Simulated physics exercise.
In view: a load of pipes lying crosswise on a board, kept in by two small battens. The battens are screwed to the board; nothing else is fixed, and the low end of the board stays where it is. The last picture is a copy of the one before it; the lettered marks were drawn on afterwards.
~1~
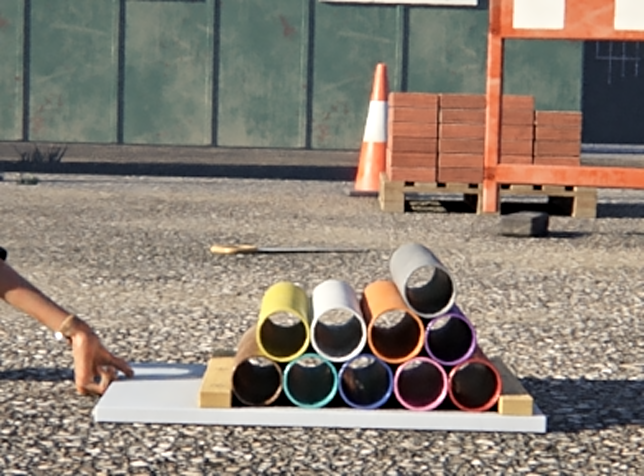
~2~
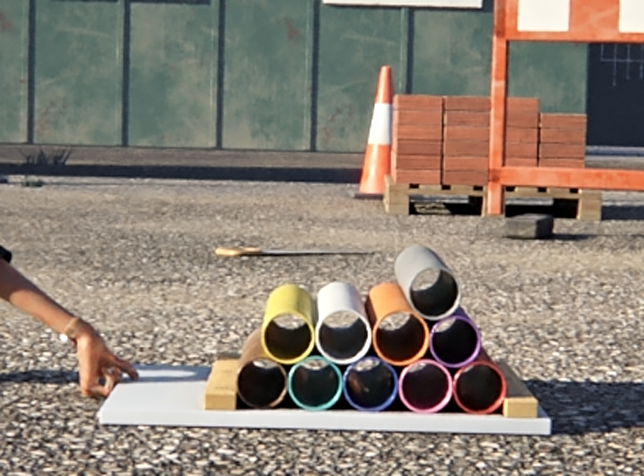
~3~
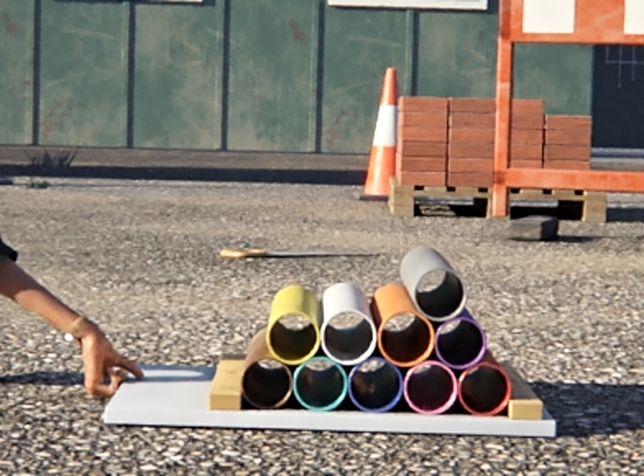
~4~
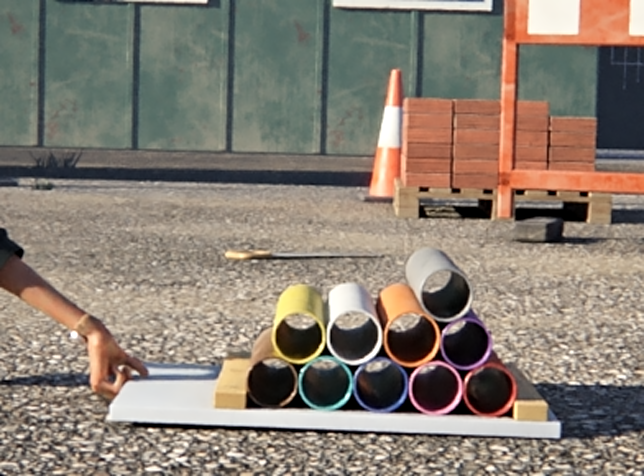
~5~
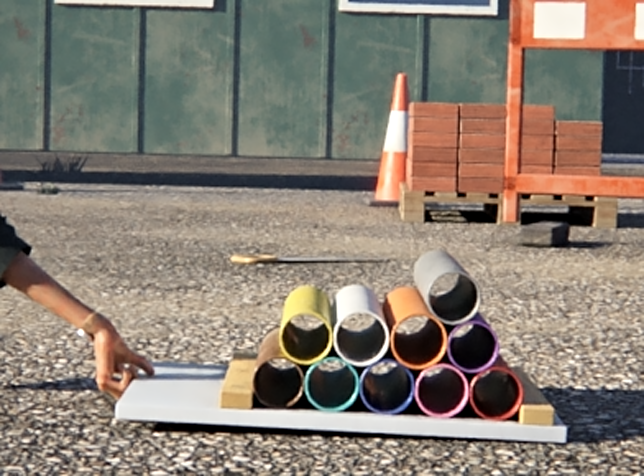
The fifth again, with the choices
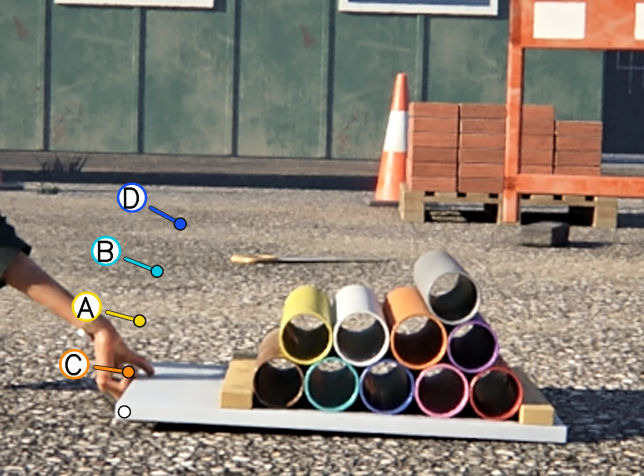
A hand reaching in from the left grips the end of a pale board on sunlit gravelly ground, seen from low down and facing the pipes' open ends. Between two wooden battens sit stacked coloured pipes, a grey one topmost at right, with an orange cone, bricks and green wall behind. The hand slightly raises the board's left end, the pipes keeping their arrangement, while the camera drifts left and slightly up.
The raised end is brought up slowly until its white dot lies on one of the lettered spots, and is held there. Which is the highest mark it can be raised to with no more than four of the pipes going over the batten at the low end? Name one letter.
D is the limit.
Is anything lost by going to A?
No.
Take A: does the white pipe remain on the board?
The white pipe: Yes.
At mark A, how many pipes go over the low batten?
At A the number is none.
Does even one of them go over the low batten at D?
At D: Yes.
On the marked copy, A at (140, 321); B at (157, 271); C at (128, 372); D at (180, 224); the white dot at (124, 412).
Following D. Soon after the start, board at 16°.
Later, board at 27°.
In the end, board at 27°, one over the low batten (grey).
As for the rest, A none over the low batten; B none over the low batten; C none over the low batten.
